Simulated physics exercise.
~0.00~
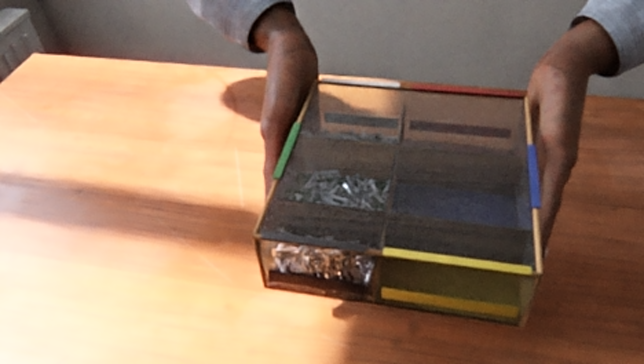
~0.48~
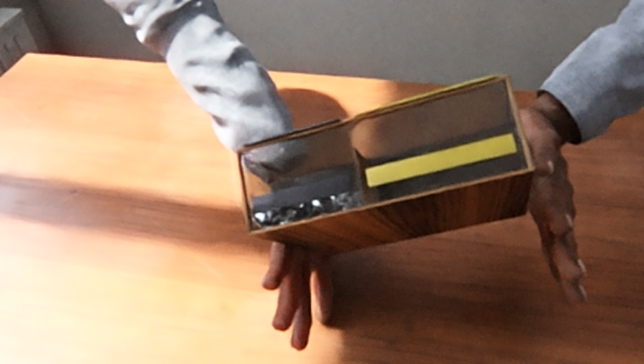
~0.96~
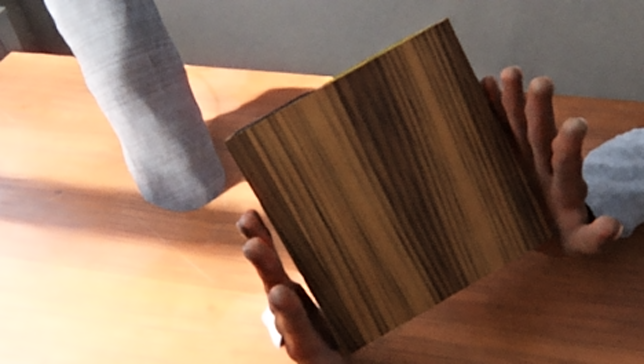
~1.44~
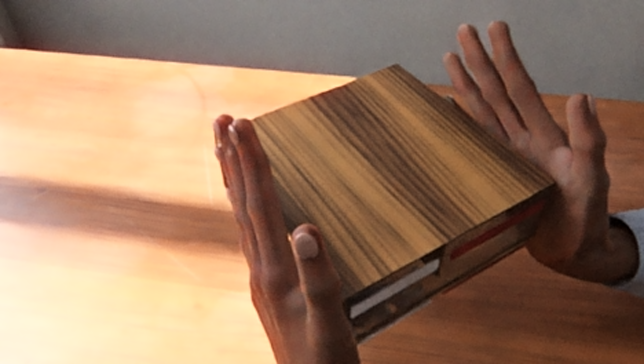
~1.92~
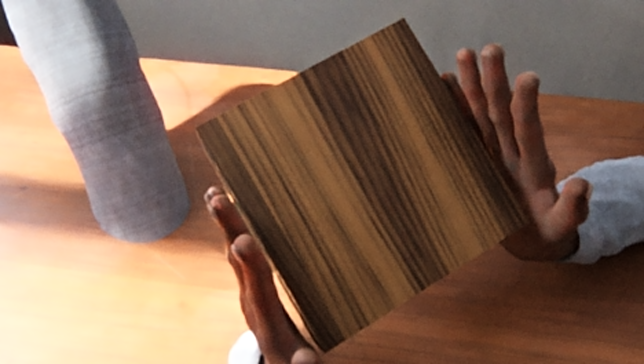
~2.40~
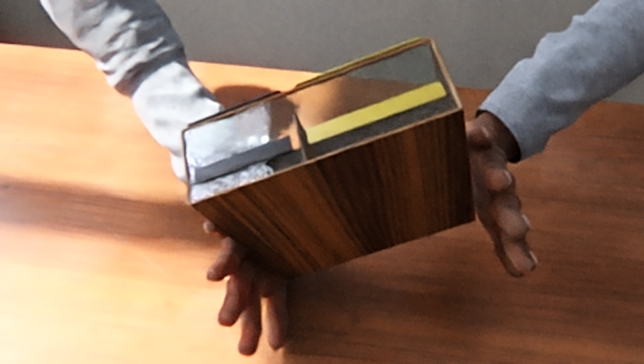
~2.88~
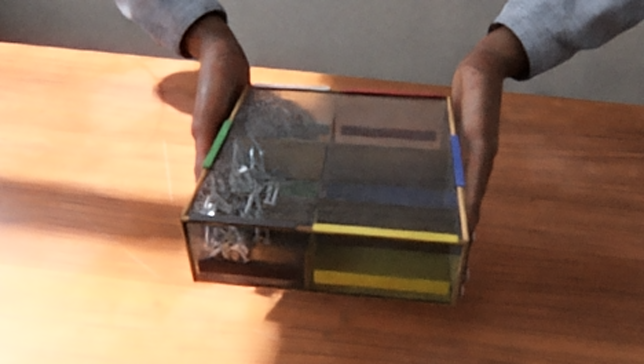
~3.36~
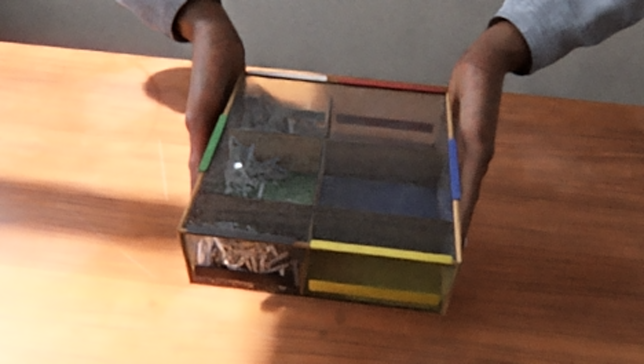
At a wooden table, two hands turning a clear-lidded, divided box of small metal pieces upside down, then bringing it level again.
